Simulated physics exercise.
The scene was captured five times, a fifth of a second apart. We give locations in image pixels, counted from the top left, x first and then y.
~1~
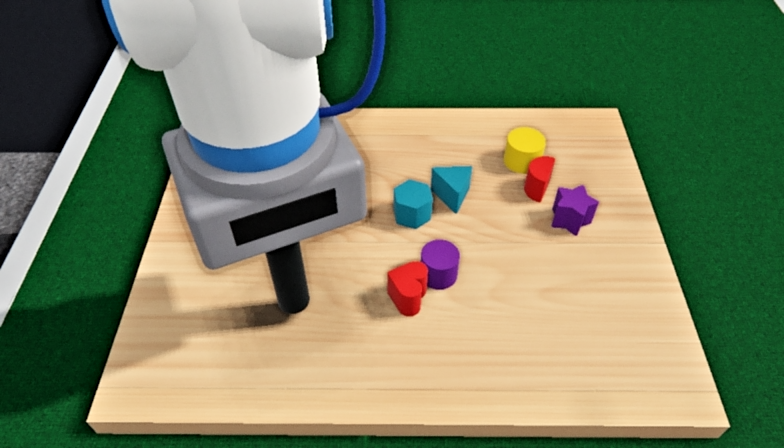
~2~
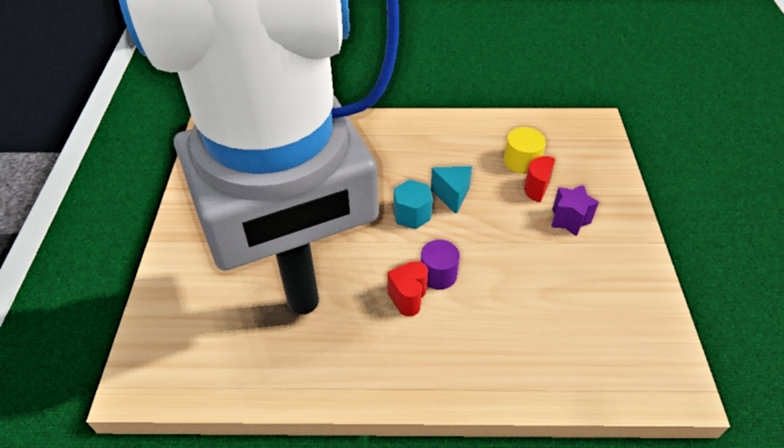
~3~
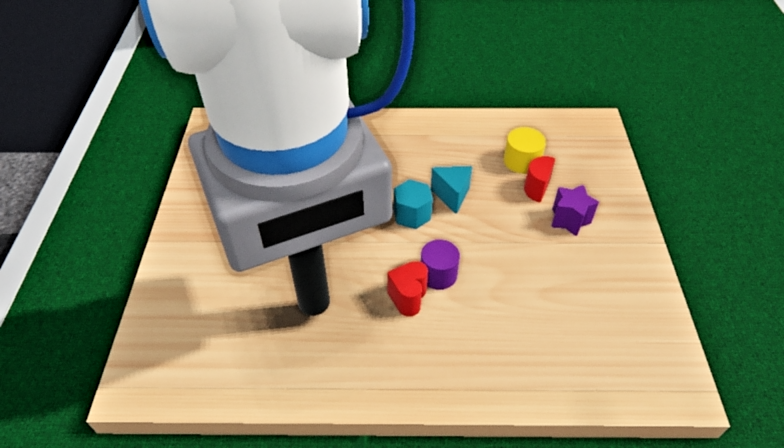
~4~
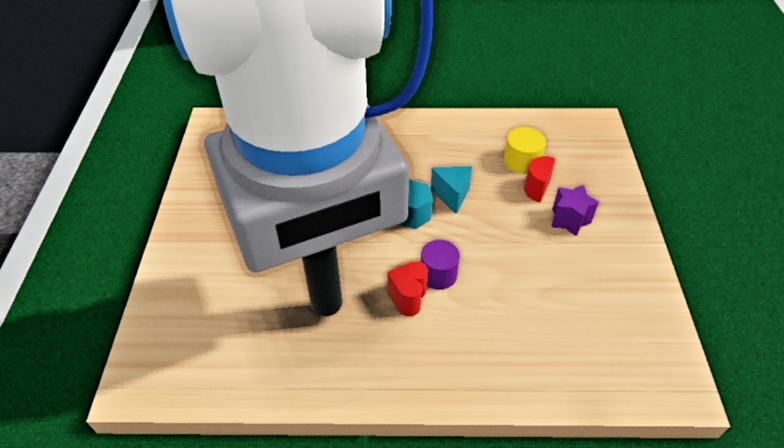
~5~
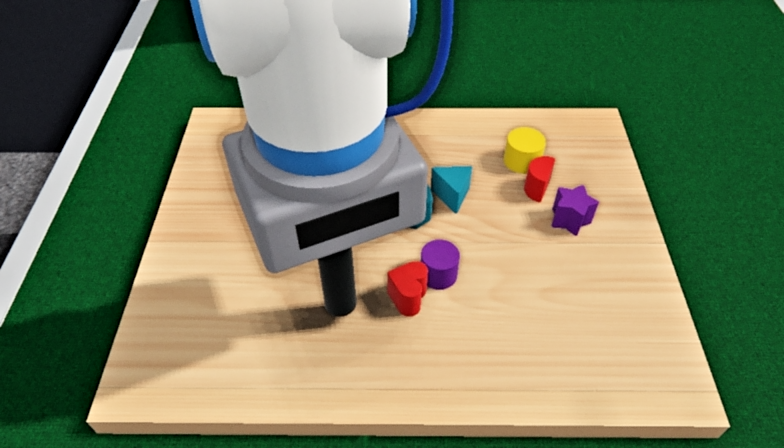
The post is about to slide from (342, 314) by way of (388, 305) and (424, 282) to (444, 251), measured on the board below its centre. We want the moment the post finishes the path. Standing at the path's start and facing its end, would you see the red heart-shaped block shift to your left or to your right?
The red heart-shaped block is shifted sideways to the right, facing along the path from start to end.
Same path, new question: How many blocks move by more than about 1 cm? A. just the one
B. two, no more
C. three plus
The one that fits is B, two, no more.
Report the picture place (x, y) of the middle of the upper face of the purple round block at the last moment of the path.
The point I'd pick in the picture is (480, 236).
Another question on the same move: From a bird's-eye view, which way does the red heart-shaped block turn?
It goes round the way clock hands do.
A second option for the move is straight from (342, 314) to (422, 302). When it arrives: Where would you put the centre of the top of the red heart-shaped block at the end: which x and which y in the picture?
Its top centre lands on (450, 267).
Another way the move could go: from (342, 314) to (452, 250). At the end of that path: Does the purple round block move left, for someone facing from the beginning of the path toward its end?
Going by the path, no.
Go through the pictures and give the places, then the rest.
The first frame shows tip of the post (294, 302), middles of tops, red heart-shaped block (409, 277), turquoise hexagon (413, 193), purple round block (440, 254).
The second frame shows post (304, 303), nothing pushed.
The third frame shows post (314, 304), nothing pushed.
The fourth frame shows post (327, 305), nothing pushed.
The fifth frame shows post (341, 305), red heart-shaped block (409, 277), turquoise hexagon hidden, purple round block (440, 254).
On the path given first. One third of the way, post (389, 295); red heart-shaped block (419, 275); purple round block (448, 250).
Two thirds of the way, post (425, 272); red heart-shaped block (458, 263), turned 40° clockwise; purple round block (476, 237).
At the end, post (445, 242); red heart-shaped block (464, 262), turned 55° clockwise; turquoise hexagon unmoved; purple round block (480, 236).
